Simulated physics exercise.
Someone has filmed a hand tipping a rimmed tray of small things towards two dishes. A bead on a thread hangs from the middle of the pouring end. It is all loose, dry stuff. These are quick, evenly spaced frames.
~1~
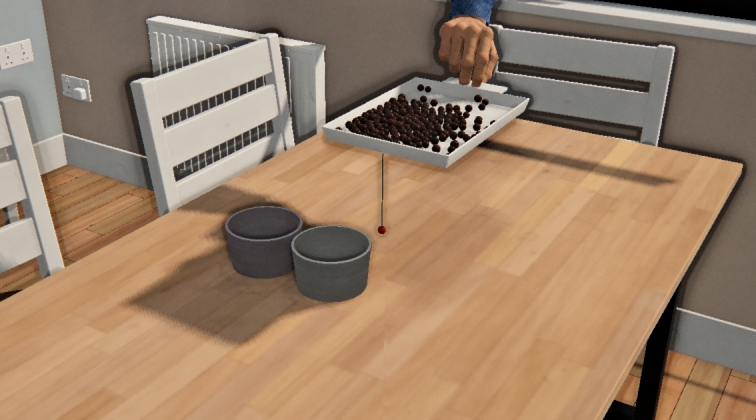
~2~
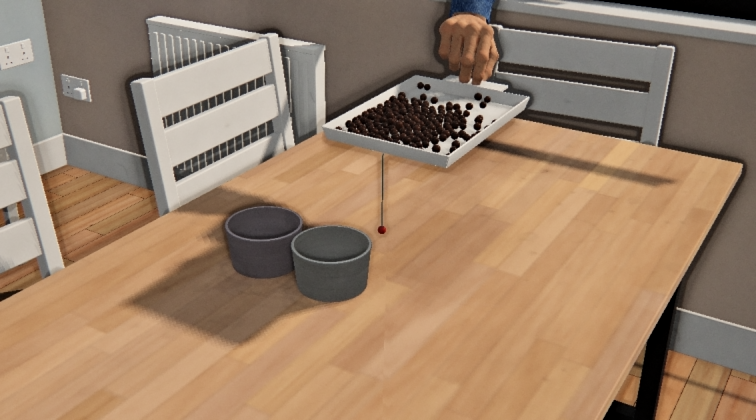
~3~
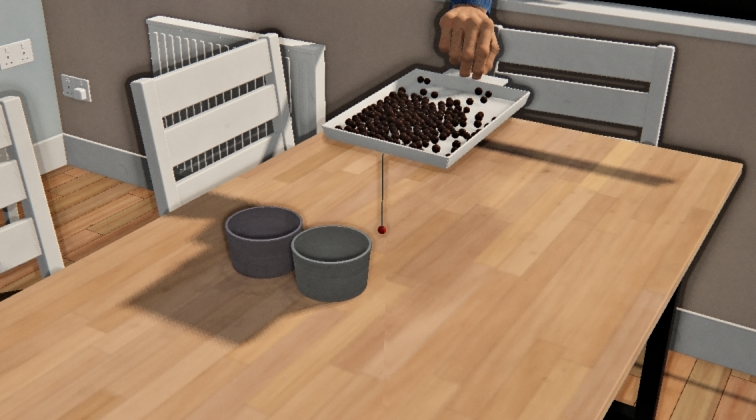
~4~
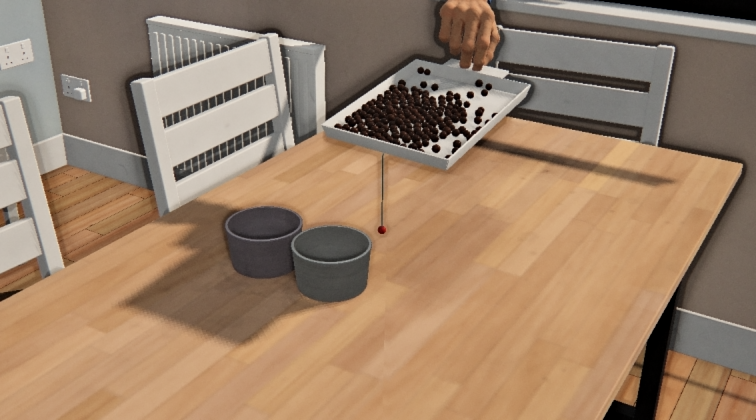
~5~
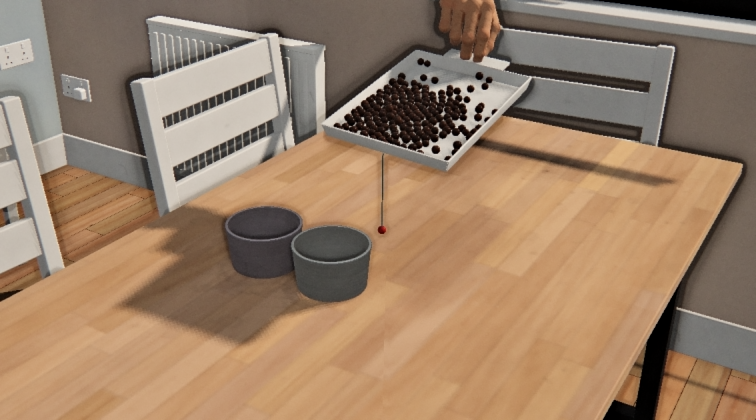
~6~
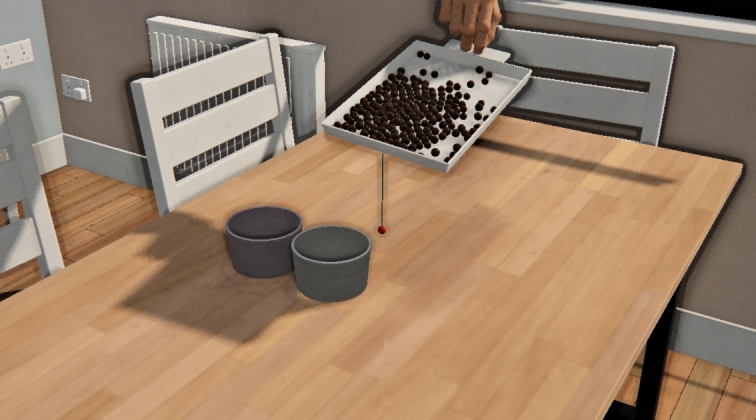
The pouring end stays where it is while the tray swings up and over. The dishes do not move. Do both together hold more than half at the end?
Caught overall: Under half.
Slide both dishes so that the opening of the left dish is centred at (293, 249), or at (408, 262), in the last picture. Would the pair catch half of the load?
In turn: Under half; more than half.
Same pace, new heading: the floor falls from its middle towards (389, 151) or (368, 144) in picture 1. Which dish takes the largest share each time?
In turn: The right dish; the right dish.
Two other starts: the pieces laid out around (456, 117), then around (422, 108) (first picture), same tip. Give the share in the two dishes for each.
About 0 and 0 per cent.
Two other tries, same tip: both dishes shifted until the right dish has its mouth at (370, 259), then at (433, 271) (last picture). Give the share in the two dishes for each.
In turn 30 and 90 in a hundred.
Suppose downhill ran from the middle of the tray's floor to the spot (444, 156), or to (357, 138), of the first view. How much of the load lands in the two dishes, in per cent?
About 0 and 80 per cent.
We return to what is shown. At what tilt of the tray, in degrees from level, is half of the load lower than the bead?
Roughly 75°.
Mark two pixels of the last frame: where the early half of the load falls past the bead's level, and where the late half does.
Early half (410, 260), late half (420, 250).
Soon after the last picture, tray tipped steeply; most on the tray; a stray few outside both; a small part in the air.
A little later, tray tipped right over; a stray few on the tray; a small part in the right dish; most outside both; a small part in the air.
Later still, tray tipped past a quarter turn; a small part in the right dish; nearly all outside both.
By the end, tray tipped past a quarter turn; a small part in the right dish; none in the left dish; nearly all outside both.
